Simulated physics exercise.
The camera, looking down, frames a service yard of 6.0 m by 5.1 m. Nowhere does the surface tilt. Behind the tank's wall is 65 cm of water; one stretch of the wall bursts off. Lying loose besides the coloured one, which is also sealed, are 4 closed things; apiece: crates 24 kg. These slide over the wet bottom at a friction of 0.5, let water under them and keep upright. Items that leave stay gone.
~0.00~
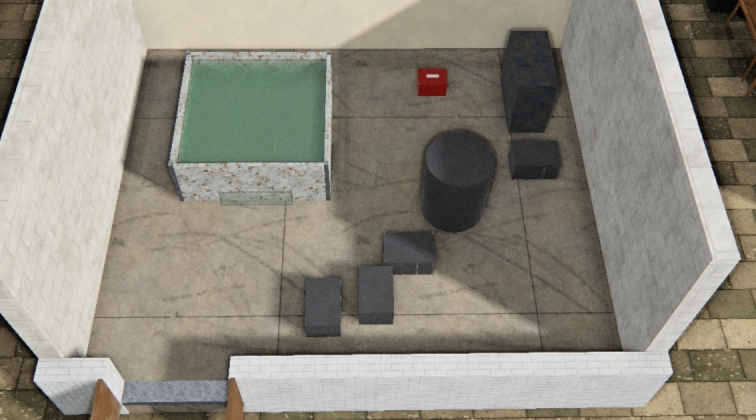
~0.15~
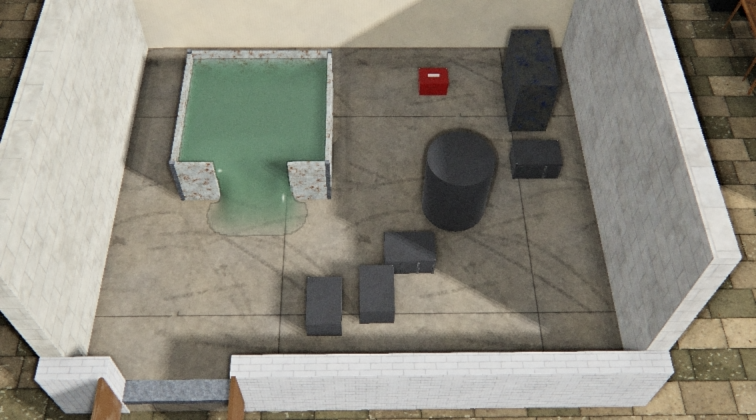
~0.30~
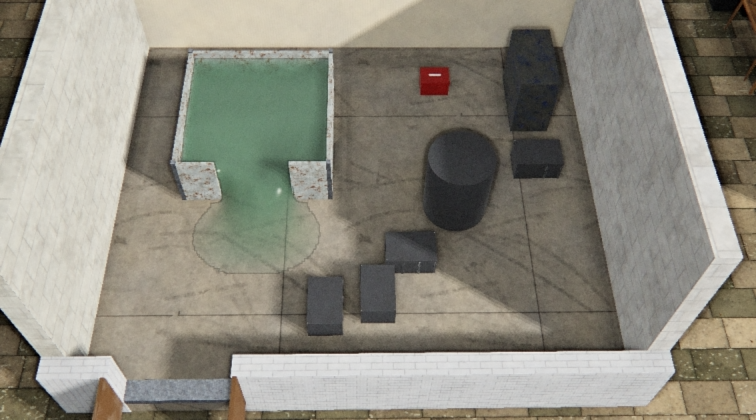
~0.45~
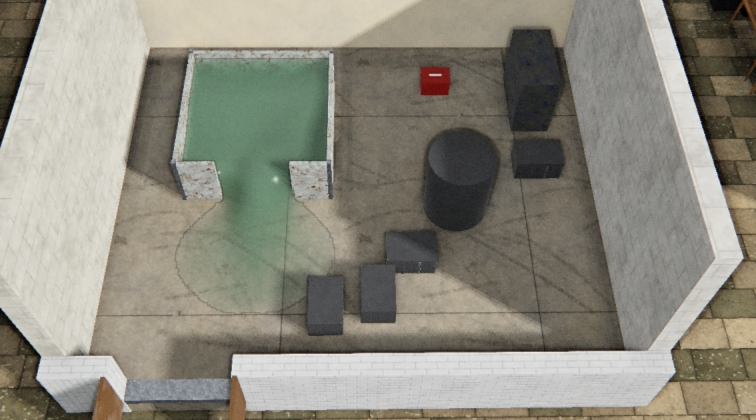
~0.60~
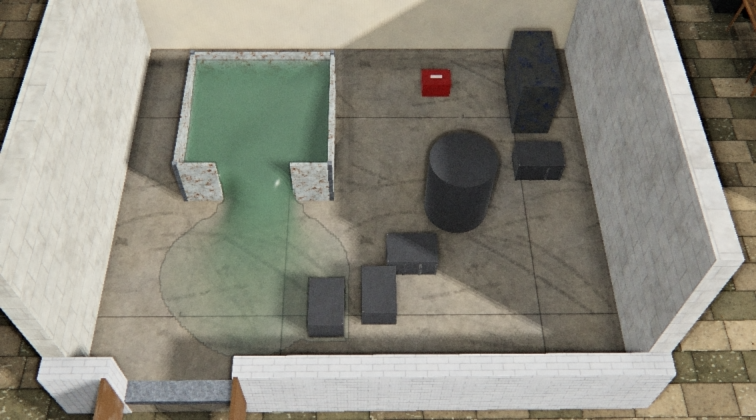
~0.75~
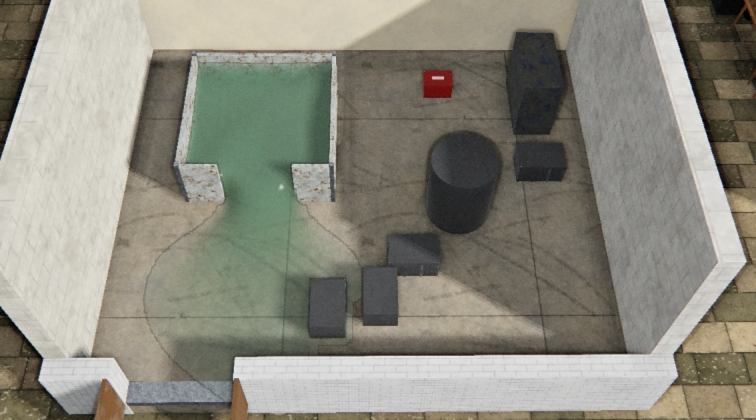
In the video, green water stands in a walled tank in a yard holding dark blocks and a small red box; part of the front wall gives way and water spreads across the floor toward the viewer, while the objects stay put.
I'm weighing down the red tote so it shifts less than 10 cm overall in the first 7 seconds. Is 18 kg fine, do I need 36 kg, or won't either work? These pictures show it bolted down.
18 kg is fine.
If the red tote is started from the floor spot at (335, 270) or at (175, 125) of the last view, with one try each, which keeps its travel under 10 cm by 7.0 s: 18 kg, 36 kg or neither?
At the first place you need the bigger mass, and at the second the small mass does it.
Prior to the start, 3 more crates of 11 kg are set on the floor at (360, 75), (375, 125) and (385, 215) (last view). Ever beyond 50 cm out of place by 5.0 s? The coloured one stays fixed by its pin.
Each in turn: Not that far, not that far, not that far.
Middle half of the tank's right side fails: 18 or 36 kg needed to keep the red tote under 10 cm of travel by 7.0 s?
Then only the heavier mass suffices.
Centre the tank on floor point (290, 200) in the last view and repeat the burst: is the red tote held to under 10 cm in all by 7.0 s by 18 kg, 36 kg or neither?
Well, in that case the lighter one is plenty.
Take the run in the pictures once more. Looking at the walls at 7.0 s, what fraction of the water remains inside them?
Still held: Near 66 %.
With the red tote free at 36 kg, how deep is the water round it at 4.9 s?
About 0 cm.
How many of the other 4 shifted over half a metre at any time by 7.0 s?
By my tally, 2.
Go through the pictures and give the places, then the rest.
The first picture shows the red tote at (433, 77), on the bottom; 3.3 m2 under water; 0 of 5 have shifted.
The second picture shows the red tote at (434, 76) rests on the ground; water covers 3.9 m2; 0 of 5 have shifted.
The third picture shows the red tote at (435, 75), on the bottom; water covers 4.6 m2; 0 of 5 have shifted.
The fourth picture shows the red tote at (435, 75) rests on the ground; 5.6 m2 under water; 0 of 5 have shifted.
The fifth picture shows the red tote at (436, 77), on the bottom; water covers 6.6 m2; 0 of 5 have shifted.
The sixth picture shows the red tote at (438, 78) rests on the ground; water covers 7.6 m2; 0 of 5 have shifted.
After 1.4 s the red tote would be 0 cm from its start with 18 kg and 0 cm from its start with 36 kg; 0 cm of water round it then.
After 3.1 s the red tote would be 0 cm from its start with 18 kg and 0 cm from its start with 36 kg; 0 cm of water round it then.
After 4.9 s the red tote would be 0 cm from its start with 18 kg and 0 cm from its start with 36 kg; 0 cm of water round it then.
After 7.0 s the red tote would be 0 cm from its start with 18 kg and 0 cm from its start with 36 kg; 0 cm of water round it then.
